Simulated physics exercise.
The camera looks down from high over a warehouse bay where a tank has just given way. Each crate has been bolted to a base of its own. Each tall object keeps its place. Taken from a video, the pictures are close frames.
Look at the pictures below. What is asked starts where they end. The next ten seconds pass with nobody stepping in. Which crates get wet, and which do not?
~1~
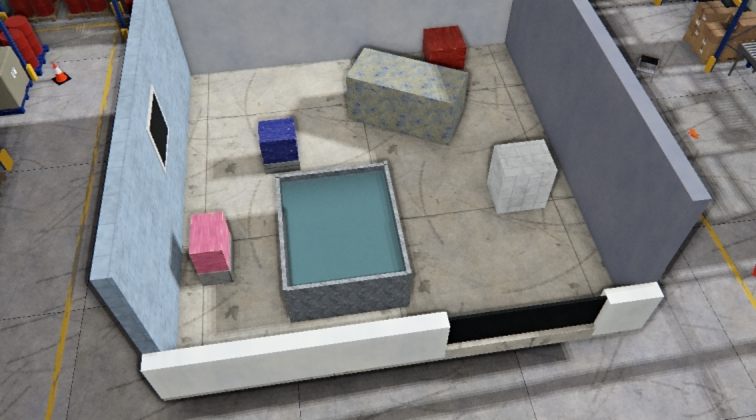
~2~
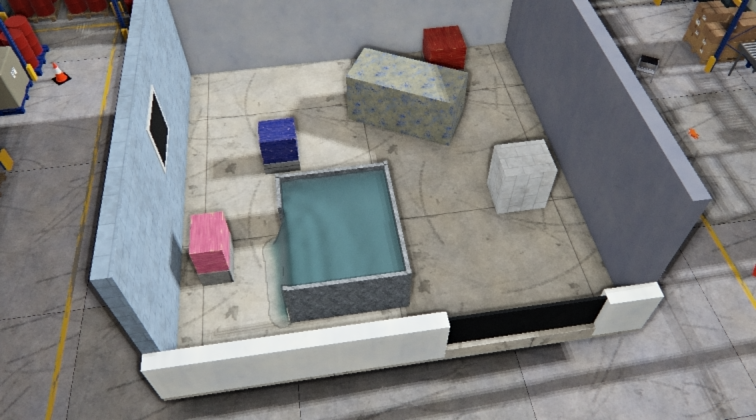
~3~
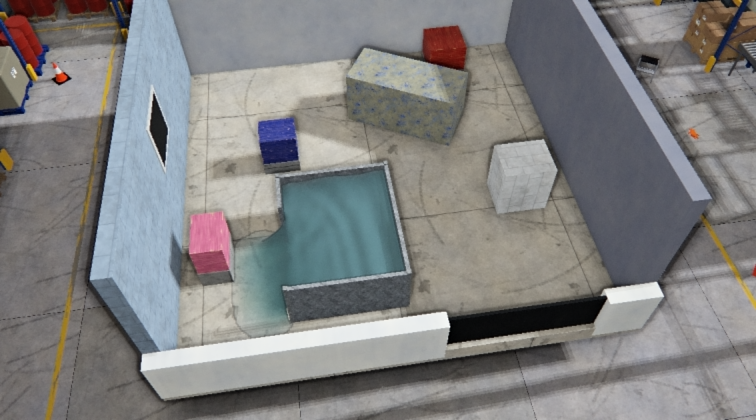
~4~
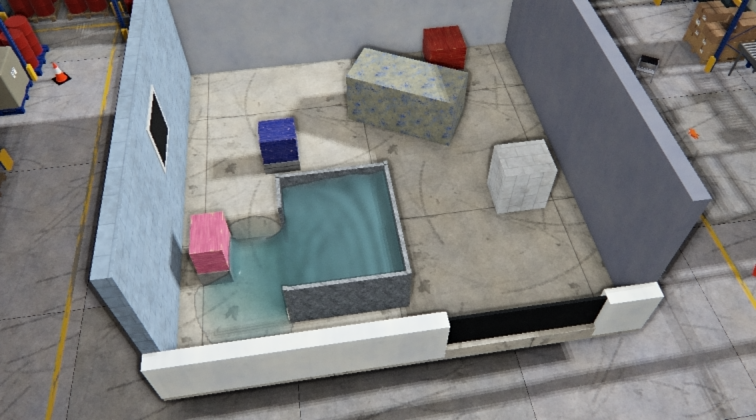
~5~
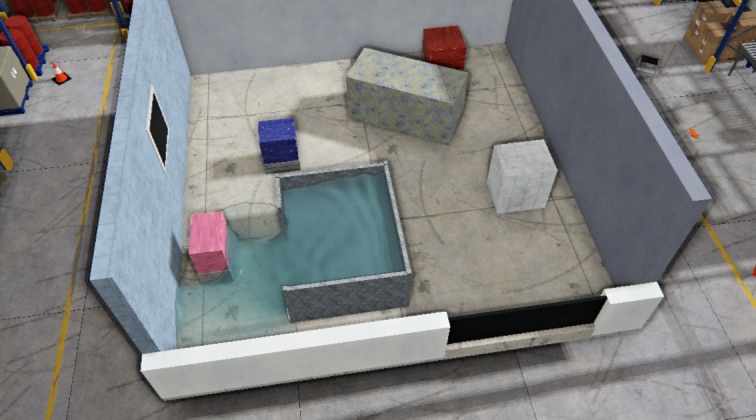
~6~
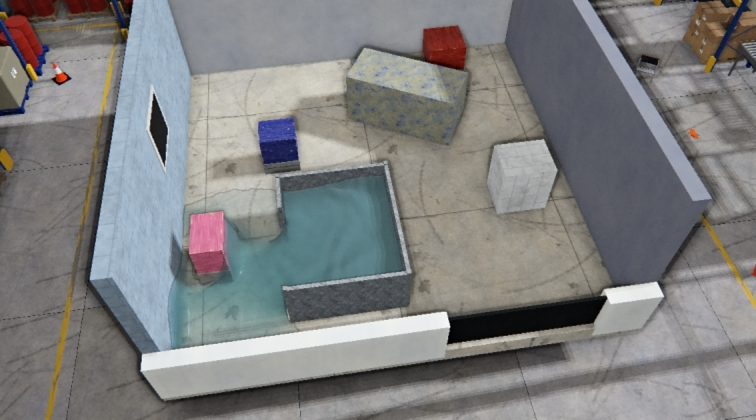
Crate by crate: The blue crate does not, the red crate does, the pink crate does.
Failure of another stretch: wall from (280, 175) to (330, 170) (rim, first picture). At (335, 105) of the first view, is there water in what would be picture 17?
My call for that point is drenched.
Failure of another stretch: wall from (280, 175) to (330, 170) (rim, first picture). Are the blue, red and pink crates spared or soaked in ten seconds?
Note: Blue gets flooded; red gets flooded; pink is never reached.
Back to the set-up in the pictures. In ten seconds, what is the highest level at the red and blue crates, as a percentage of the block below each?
Around 150 in a hundred for the first and 80 in a hundred for the second.
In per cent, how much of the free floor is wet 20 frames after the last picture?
Near 60 in a hundred.
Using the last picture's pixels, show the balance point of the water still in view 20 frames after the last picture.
Close to pixel (298, 236).
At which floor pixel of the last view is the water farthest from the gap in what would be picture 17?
The front tops out at about (192, 80).
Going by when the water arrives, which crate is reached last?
Last of all: The red crate.
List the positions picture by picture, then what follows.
In the first picture, the water tank at (339, 225) is whole and still.
In the second picture, water pours out at (289, 267) and has run to (274, 241).
In the third picture, the front is at (245, 242), out from the gap at (289, 269).
In the fourth picture, the front is at a hidden place, out from the gap at (290, 271).
In the fifth picture, the front is at a hidden place, out from the gap at (290, 271).
In the sixth picture, the front is at (185, 210), out from the gap at (290, 271).
A moment on, water covers 20 % of the floor; the blue crate water round its plinth, the red crate not reached, the pink crate water round its plinth.
Next, water covers 35 % of the floor; the blue crate water round its plinth, the red crate not reached, the pink crate water round its plinth.
Then, water covers 60 % of the floor; the blue crate water round its plinth, the red crate not reached, the pink crate water round its plinth.
Later, water covers 90 % of the floor; the blue crate water round its plinth, the red crate water round its plinth, the pink crate water round its plinth.
In the end, water covers 100 % of the floor; the blue crate stayed above the water, the red crate was topped, the pink crate was topped.
